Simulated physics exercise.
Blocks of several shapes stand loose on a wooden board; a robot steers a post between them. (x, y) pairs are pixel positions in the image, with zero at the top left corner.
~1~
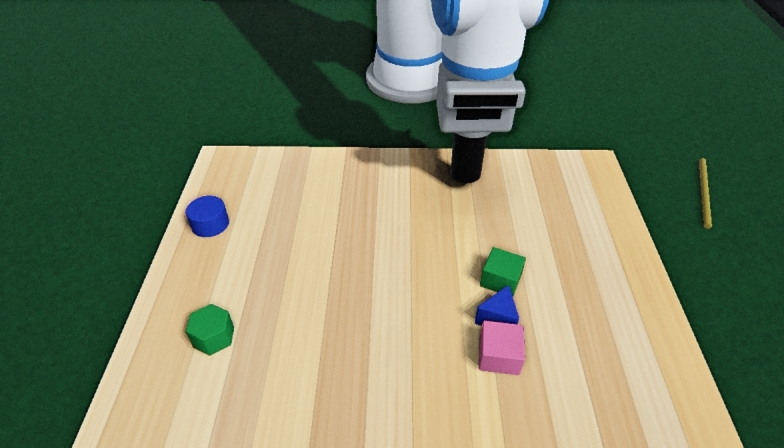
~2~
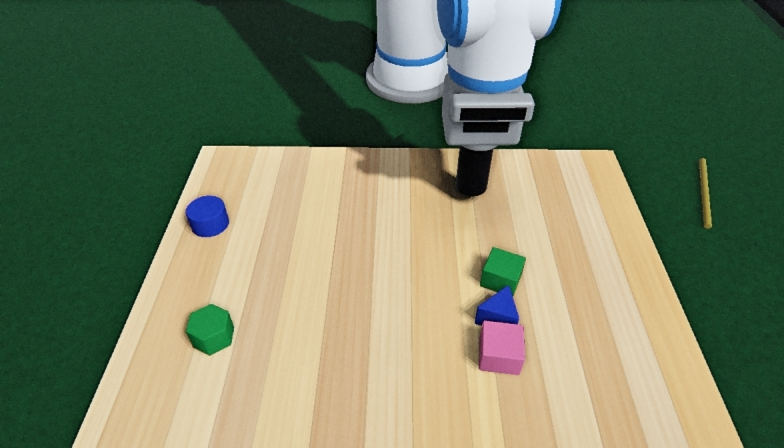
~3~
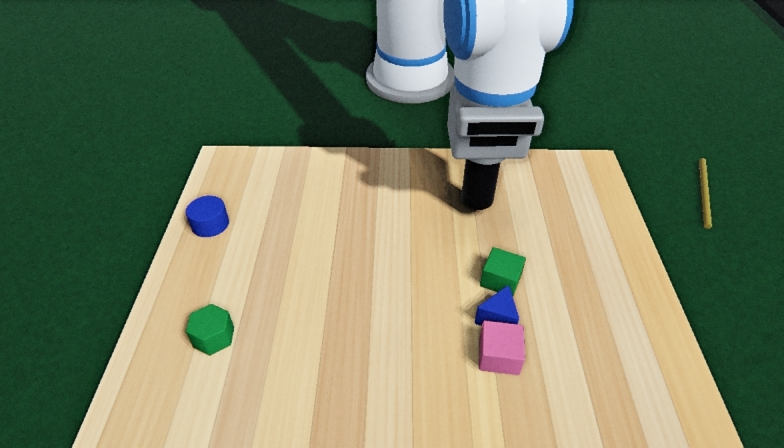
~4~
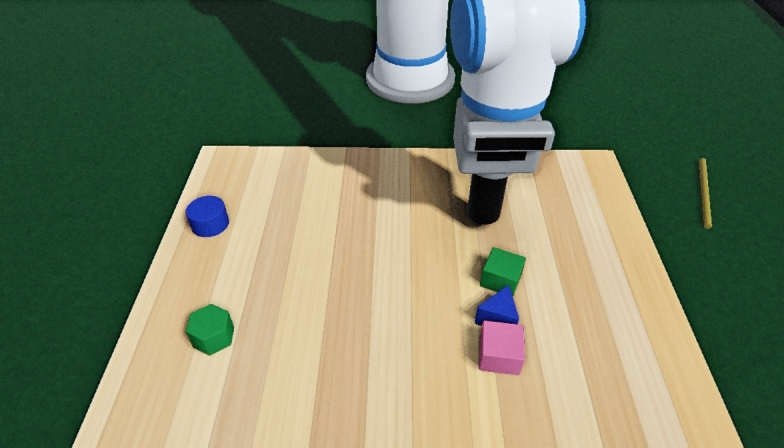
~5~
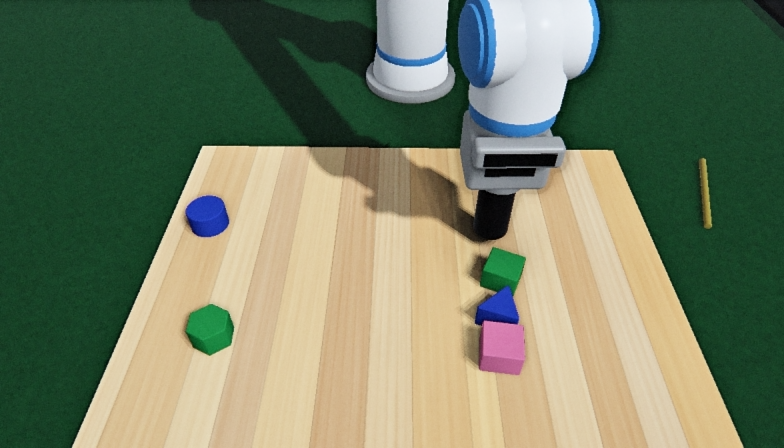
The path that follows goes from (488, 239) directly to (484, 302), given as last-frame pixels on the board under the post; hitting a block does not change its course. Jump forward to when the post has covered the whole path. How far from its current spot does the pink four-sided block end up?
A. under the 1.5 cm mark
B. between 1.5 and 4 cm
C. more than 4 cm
Answer: A.
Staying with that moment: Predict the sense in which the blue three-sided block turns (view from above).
Looking from above, the answer is clockwise.
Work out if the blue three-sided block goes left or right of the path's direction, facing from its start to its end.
Heads left.
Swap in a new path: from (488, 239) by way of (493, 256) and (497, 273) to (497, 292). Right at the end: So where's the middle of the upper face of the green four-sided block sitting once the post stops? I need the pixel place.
It should be at (526, 301) by then.
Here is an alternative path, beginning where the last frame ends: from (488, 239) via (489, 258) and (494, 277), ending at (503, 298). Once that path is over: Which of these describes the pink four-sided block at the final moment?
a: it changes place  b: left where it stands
a.
The first path, step by step. Halfway along, post at (489, 258); blue three-sided block at (508, 307), turned 20° clockwise; green four-sided block at (515, 278), turned 35° anticlockwise.
At the end, post at (487, 291); blue three-sided block at (532, 323), turned 50° clockwise; pink four-sided block at (507, 349), turned 35° clockwise; green four-sided block at (526, 295), turned 100° anticlockwise.
